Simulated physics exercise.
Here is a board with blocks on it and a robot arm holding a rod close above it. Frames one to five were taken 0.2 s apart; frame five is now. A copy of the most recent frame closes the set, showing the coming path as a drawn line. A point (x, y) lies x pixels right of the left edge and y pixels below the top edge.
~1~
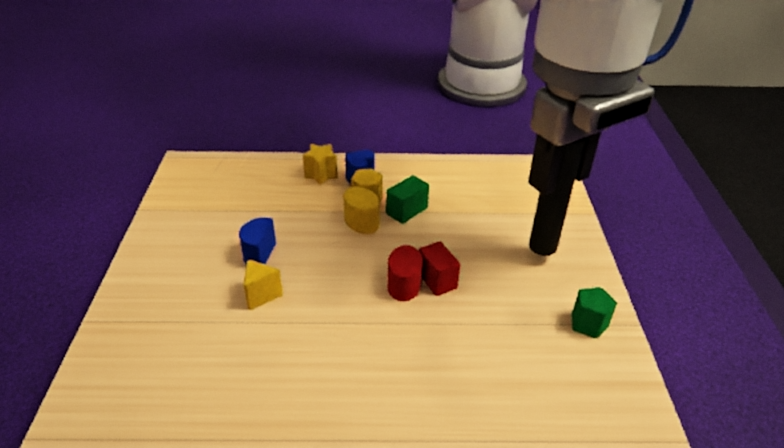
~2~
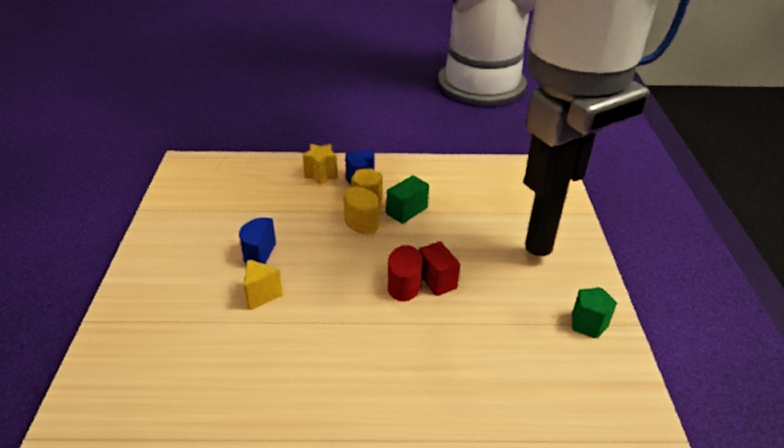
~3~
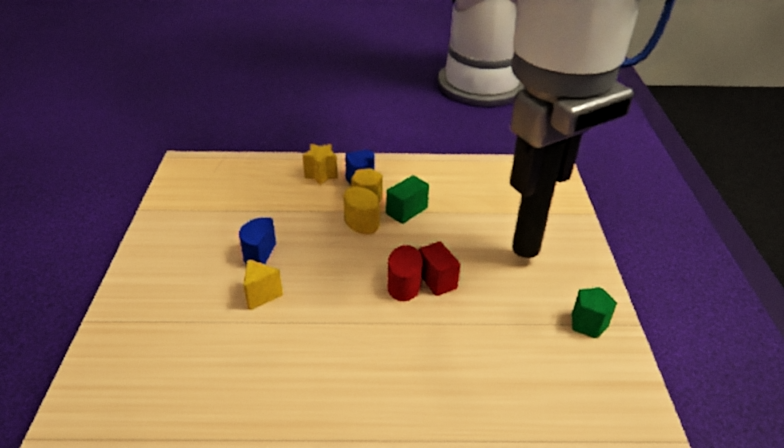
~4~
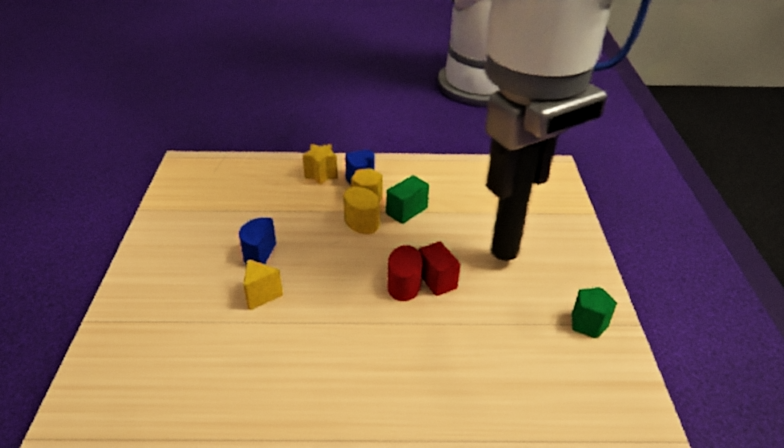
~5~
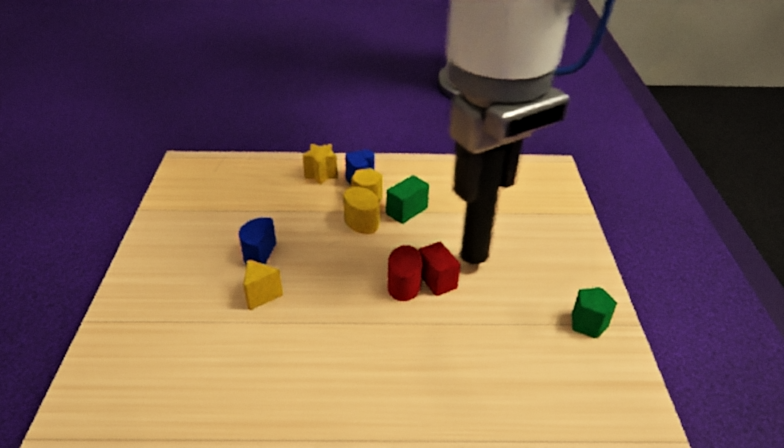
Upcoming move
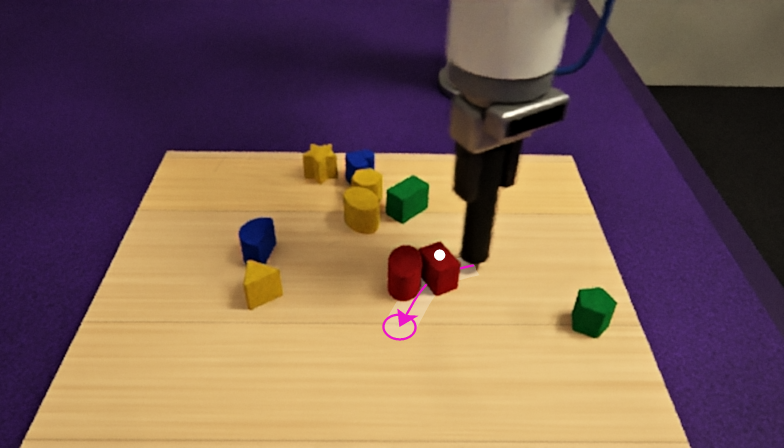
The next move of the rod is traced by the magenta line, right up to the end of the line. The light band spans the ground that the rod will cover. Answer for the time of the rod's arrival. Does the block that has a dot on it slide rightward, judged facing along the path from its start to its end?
Yes - that is the case.
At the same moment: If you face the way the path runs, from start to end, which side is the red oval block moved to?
Answer: Rightward.
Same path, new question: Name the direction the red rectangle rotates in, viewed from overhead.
The twist is clockwise.
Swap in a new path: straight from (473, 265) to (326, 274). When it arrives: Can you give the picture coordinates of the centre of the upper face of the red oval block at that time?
Somewhere near (356, 290).
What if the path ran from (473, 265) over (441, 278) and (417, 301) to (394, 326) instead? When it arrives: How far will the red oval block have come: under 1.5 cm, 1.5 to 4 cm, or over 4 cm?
Goes over 4 cm.
The drawn path runs from (473, 265) over (439, 276) and (416, 298) to (399, 327); the dot is on the red rectangle.
What follows on the original path. One third of the way, rod at (439, 266); red oval block at (385, 265), turned 15° anticlockwise; red rectangle at (416, 261), turned 10° clockwise.
Two thirds of the way, rod at (416, 288); red oval block at (355, 275); red rectangle at (386, 279), turned 35° clockwise.
At the end, rod at (400, 316); red oval block at (348, 276), turned 20° clockwise; red rectangle at (377, 285), turned 50° clockwise.
